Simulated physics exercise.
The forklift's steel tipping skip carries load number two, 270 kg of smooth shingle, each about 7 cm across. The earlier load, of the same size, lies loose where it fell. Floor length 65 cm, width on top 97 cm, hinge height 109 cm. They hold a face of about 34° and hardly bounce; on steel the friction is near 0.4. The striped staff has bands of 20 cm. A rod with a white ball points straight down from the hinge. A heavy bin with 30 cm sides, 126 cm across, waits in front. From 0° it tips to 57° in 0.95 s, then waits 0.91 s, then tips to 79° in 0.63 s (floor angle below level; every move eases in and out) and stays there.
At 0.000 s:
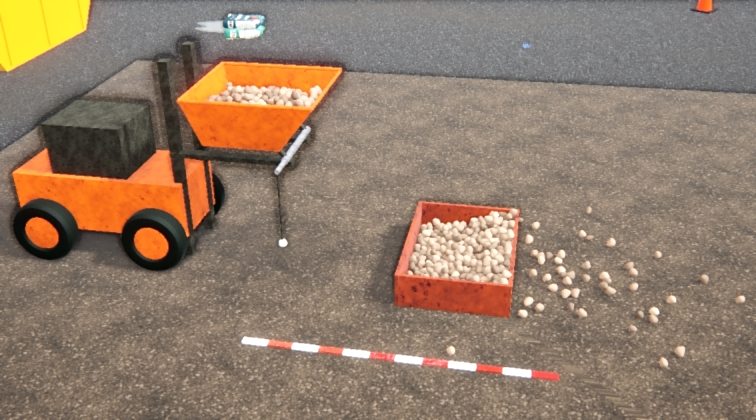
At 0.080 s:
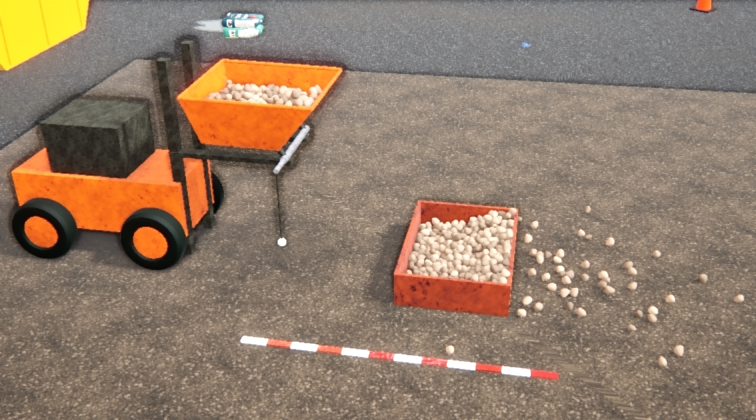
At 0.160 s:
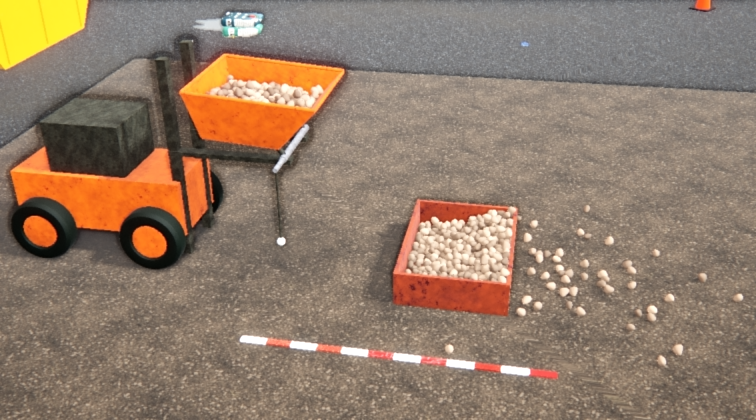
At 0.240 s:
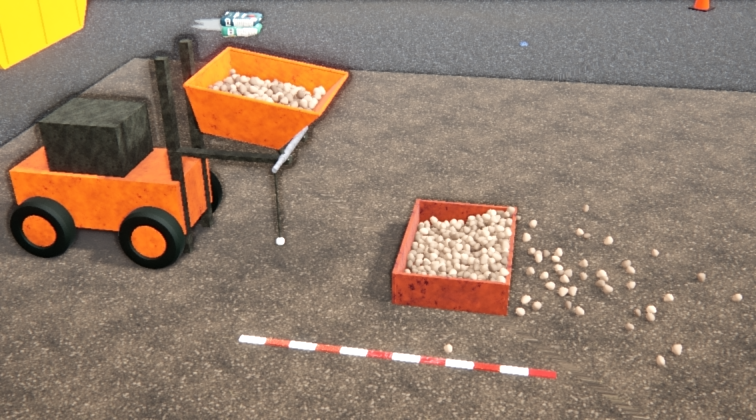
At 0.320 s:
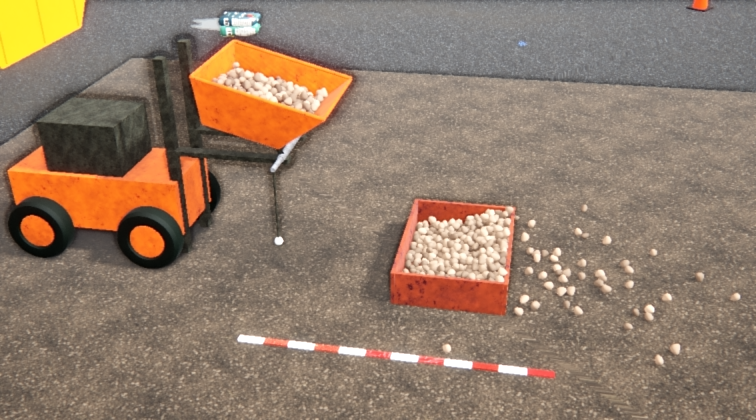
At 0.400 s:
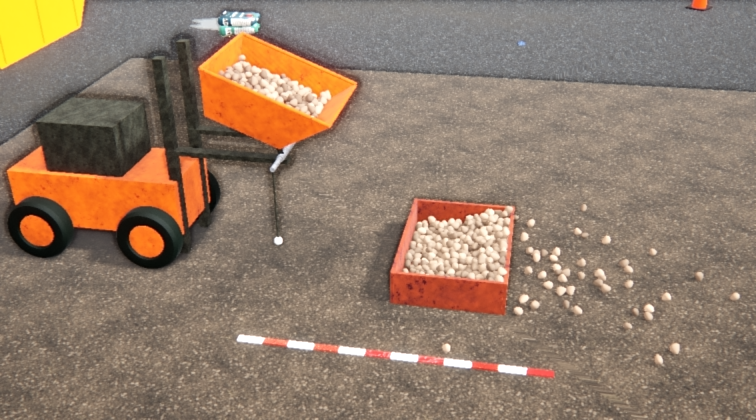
An orange skip full of pale, round stones, held up on a forklift, tilted gradually down to the right, its load still inside, while a red bin of similar stones sat on the ground.
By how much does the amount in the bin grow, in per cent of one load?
Some 43 per cent is added.
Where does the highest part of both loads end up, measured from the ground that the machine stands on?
About 36 cm above it.
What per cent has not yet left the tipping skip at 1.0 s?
Roughly 95 per cent is still inside.
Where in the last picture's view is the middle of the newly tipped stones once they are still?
Around (399, 250).
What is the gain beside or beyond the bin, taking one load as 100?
About 0 per cent.
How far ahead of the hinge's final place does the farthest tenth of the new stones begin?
Roughly 130 cm ahead of it.
After 0.7 s the floor is at 48°; in per cent of one load, 100 in the tipping skip, 92 in the bin, 8 beside or beyond the bin; the foremost stones are at (673, 305).
After 1.0 s the floor is at 57°; in per cent of one load, 97 in the tipping skip, 3 short of the bin, 92 in the bin, 8 beside or beyond the bin; the foremost stones are at (673, 305).
After 2.9 s the floor is at 79°; in per cent of one load, 6 in the tipping skip, 59 short of the bin, 126 in the bin, 9 beside or beyond the bin; the foremost stones are at (673, 305).
After 5.4 s the floor is at 79°; in per cent of one load, 0 in the tipping skip, 56 short of the bin, 135 in the bin, 9 beside or beyond the bin; the foremost stones are at (673, 305). Net gain in the bin, 43.
